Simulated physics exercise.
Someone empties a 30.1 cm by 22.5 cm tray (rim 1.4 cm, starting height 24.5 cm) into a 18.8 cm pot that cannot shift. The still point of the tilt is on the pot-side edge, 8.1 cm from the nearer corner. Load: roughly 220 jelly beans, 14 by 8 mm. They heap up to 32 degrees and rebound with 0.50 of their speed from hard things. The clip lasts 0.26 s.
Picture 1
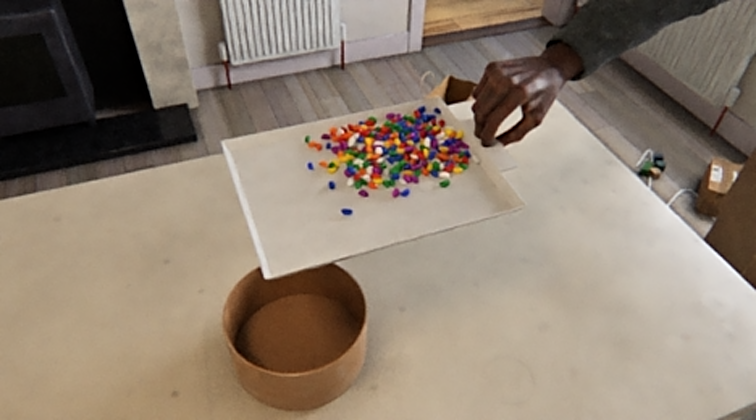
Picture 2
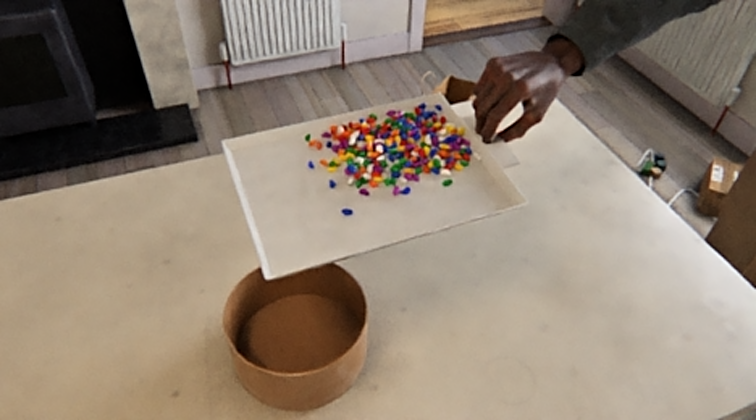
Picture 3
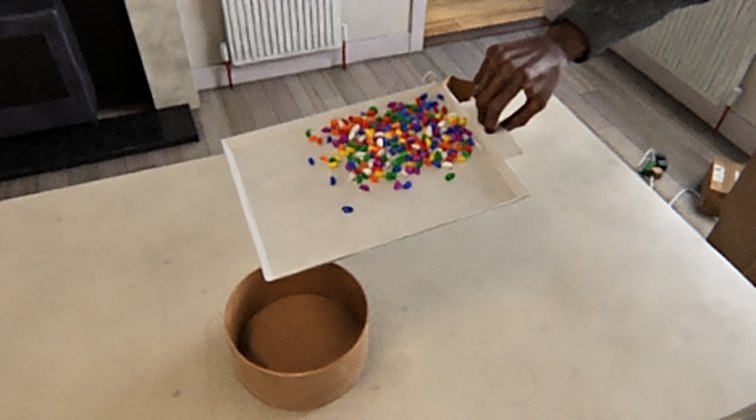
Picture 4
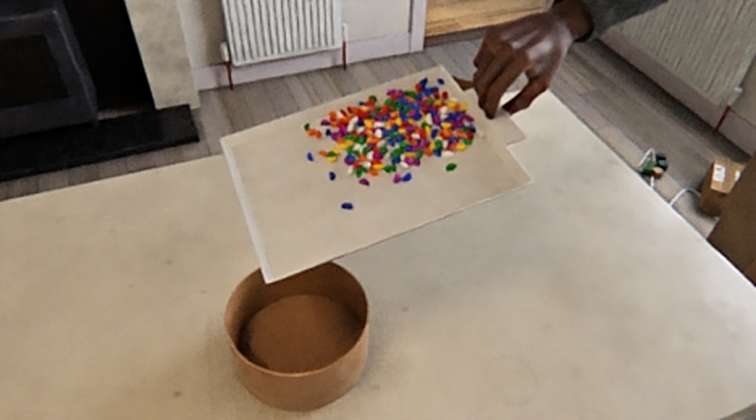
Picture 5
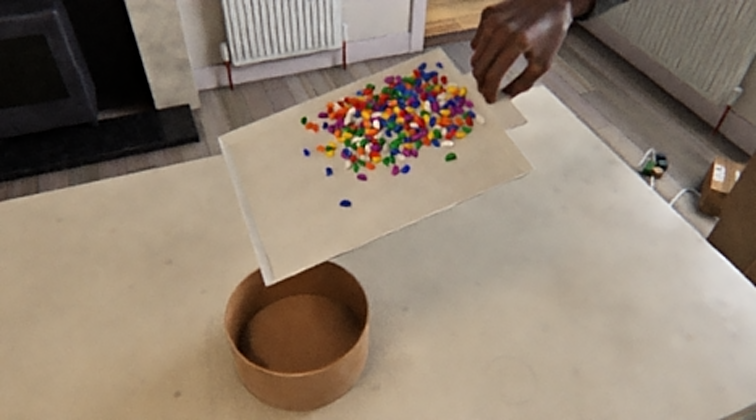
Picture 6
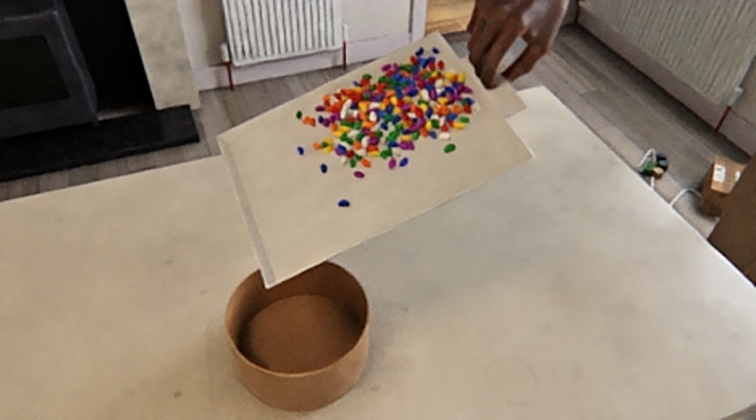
Colourful jelly beans resting on a pale tray as a hand lifts its far right side, tilting it above a round brown pot.
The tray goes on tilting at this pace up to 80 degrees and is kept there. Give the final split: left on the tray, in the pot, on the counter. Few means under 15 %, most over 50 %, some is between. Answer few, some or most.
Tray few, pot few, counter most.
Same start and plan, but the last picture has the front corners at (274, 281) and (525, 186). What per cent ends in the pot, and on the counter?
Pot 20, counter 80.
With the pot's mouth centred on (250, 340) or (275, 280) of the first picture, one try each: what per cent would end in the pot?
Some 50 and 0 per cent.
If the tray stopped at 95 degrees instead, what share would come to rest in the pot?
It would be near 5 per cent.
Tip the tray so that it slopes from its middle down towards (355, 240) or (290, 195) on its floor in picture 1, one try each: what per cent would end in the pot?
About 25 and 5 per cent.
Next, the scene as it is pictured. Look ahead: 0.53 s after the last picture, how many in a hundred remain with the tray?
Roughly 25 per cent.
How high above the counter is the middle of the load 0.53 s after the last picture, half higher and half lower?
Some 22 cm.
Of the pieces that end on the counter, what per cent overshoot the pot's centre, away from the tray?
About 100 per cent.
Then, 0.32 s after the last picture, tilt 49 degrees; the tray holds 100 %, the pot 0 %.
Then, 0.53 s after the last picture, tilt 69 degrees; the tray holds 25 %, the pot 0 %.
Then, 0.86 s after the last picture, tilt 80 degrees; the tray holds 0 %, the pot 5 %.
In the end, tray 0 %, pot 5 %, counter 95 %.
